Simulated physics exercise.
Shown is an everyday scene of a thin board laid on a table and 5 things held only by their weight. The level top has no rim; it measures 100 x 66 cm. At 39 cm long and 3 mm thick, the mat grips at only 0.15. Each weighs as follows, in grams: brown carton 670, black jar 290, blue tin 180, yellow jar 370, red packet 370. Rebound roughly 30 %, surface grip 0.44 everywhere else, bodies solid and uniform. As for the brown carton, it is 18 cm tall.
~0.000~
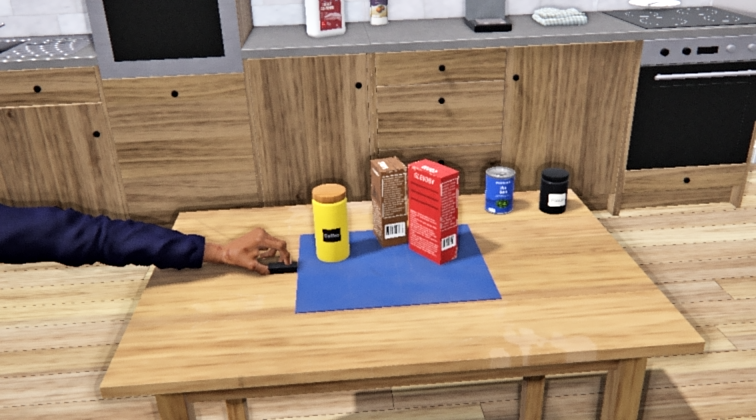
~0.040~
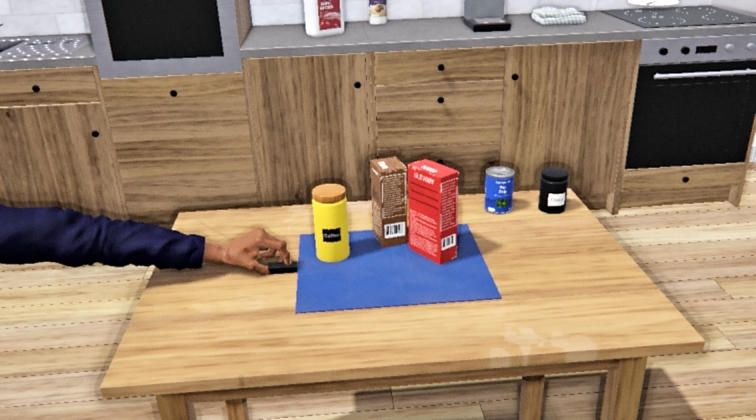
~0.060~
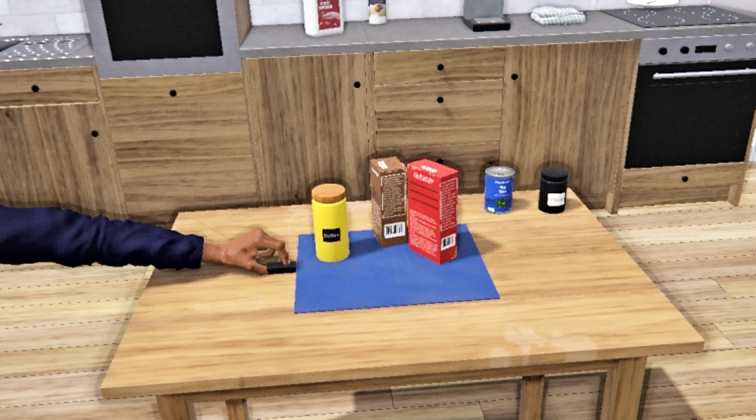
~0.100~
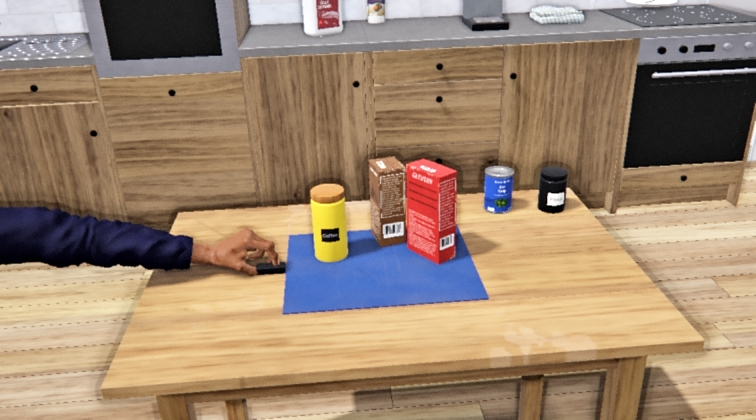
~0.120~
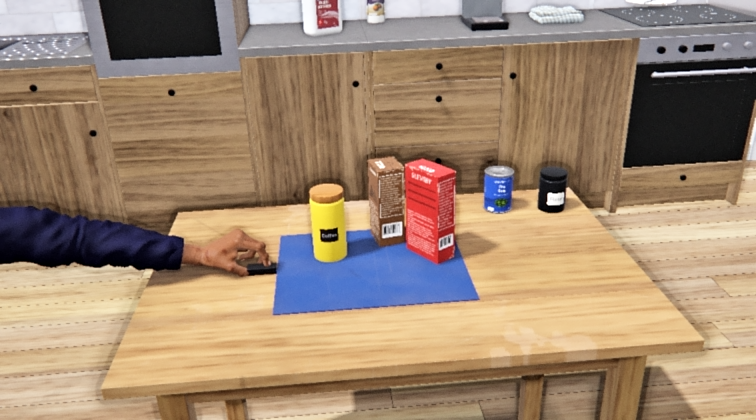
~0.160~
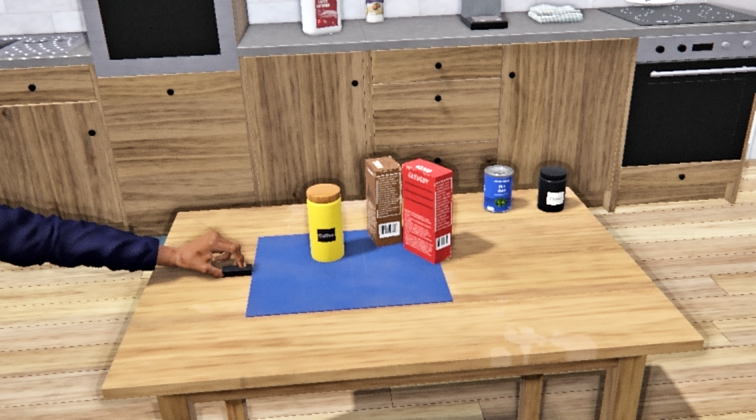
A hand pulls a blue mat left beneath a yellow jar and two upright cartons.
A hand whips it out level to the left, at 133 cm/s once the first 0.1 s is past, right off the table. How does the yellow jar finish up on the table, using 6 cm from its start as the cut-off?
The yellow jar ends up past the cut-off.
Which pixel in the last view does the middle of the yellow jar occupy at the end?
Close to (214, 249).
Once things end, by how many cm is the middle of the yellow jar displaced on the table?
The shift is close to 25 cm.
After 0.26 s, 23 cm of pull; yellow jar slid 4 cm near (314, 224); brown carton slid 4 cm; red packet slid 3 cm.
After 0.46 s, 49 cm of pull; yellow jar slid 13 cm near (270, 228); brown carton leaning 8°; red packet slid 3 cm.
After 0.66 s, 76 cm of pull; yellow jar leaning 23° near (253, 226); brown carton leaning 5°; red packet slid 3 cm.
After 0.96 s, 92 cm of pull; yellow jar leaning 61° near (229, 234); brown carton slid 5 cm; red packet slid 3 cm.
At rest (1.6 s), tipped over on the table, yellow jar; the other 4 in place, give or take 6 cm. Seen from the same camera at the end, yellow jar near (215, 249).
